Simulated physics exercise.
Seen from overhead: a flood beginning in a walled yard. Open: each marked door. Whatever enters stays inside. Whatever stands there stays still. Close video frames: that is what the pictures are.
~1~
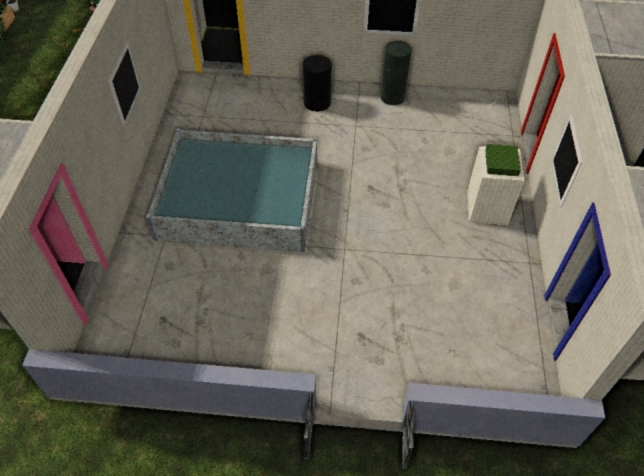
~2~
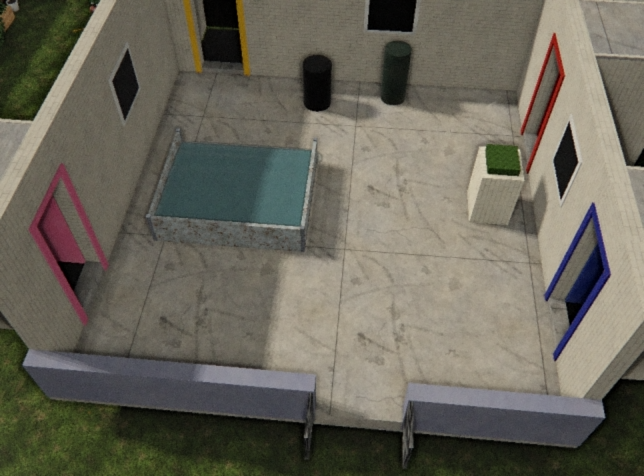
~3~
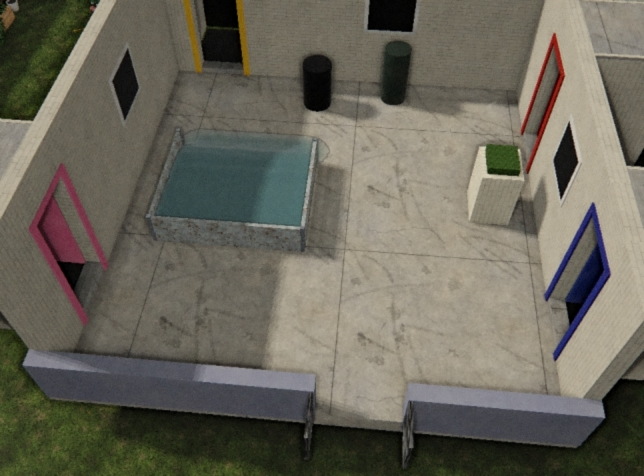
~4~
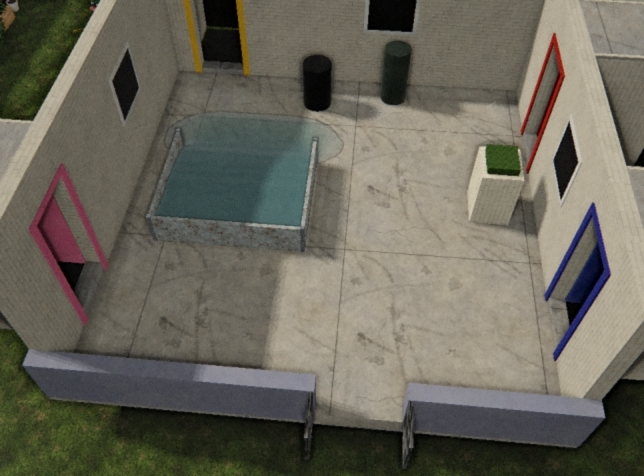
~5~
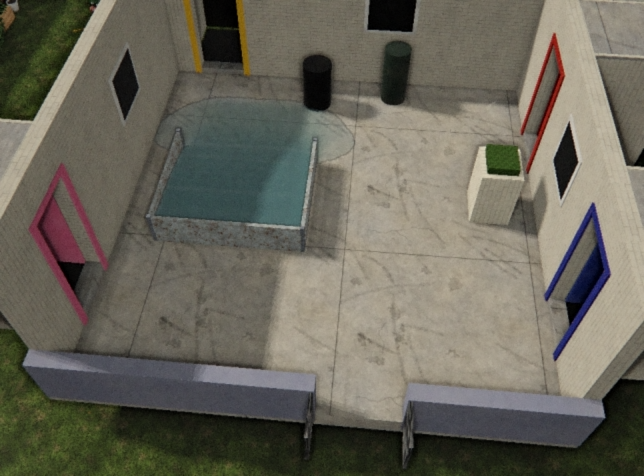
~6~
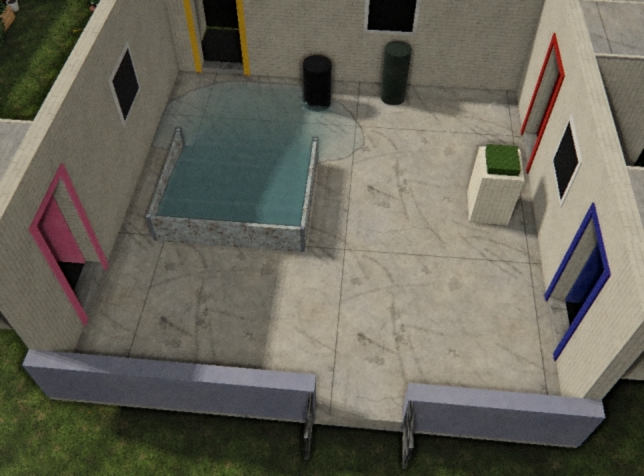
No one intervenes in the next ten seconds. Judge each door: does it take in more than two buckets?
My call: The red door keeps it to two or fewer, the blue door keeps it to two or fewer, the pink door keeps it to two or fewer, the yellow door takes in more.
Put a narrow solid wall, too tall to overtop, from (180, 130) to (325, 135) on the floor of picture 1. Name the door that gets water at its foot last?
Answer: The door marked blue.
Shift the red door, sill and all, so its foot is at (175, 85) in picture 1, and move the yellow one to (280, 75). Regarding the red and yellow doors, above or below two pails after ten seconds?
Note: Red door beats the limit, yellow door beats the limit.
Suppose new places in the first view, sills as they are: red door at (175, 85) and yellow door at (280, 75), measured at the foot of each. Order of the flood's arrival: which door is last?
That would be the door marked blue.
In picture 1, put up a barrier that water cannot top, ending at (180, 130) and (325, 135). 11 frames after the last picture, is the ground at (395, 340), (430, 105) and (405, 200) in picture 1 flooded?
Taking the points in turn, they are high and dry, inundated and inundated.
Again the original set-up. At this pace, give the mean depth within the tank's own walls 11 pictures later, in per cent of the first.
About 36 per cent.
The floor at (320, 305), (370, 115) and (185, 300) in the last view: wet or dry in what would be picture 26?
First spared, then swamped, then spared.
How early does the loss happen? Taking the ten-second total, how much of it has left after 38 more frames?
Roughly 95 %.
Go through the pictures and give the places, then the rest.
The first frame shows still water in the tank at (237, 180).
In the second frame, the front is at a hidden place, out from the gap on the tank's far side.
In the third frame, the front is at (324, 149), out from the gap on the tank's far side.
In the fourth frame, the front is at (338, 143), out from the gap on the tank's far side.
In the fifth frame, water pours out on the tank's far side and has run to (337, 122).
In the sixth frame, water pours out on the tank's far side and has run to (209, 88).
A moment on, water covers 20 % of the floor; the red door not reached, the blue door not reached, the pink door not reached, the yellow door over two buckets in.
Next, water covers 25 % of the floor; the red door not reached, the blue door not reached, the pink door not reached, the yellow door far over two buckets in.
Then, water covers 35 % of the floor; the red door not reached, the blue door not reached, the pink door not reached, the yellow door far over two buckets in.
Later, water covers 60 % of the floor; the red door wet at the sill, nothing in, the blue door not reached, the pink door wet at the sill, nothing in, the yellow door far over two buckets in.
In the end, water covers 90 % of the floor; the red door under two buckets in, the blue door wet at the sill, nothing in, the pink door wet at the sill, nothing in, the yellow door far over two buckets in.
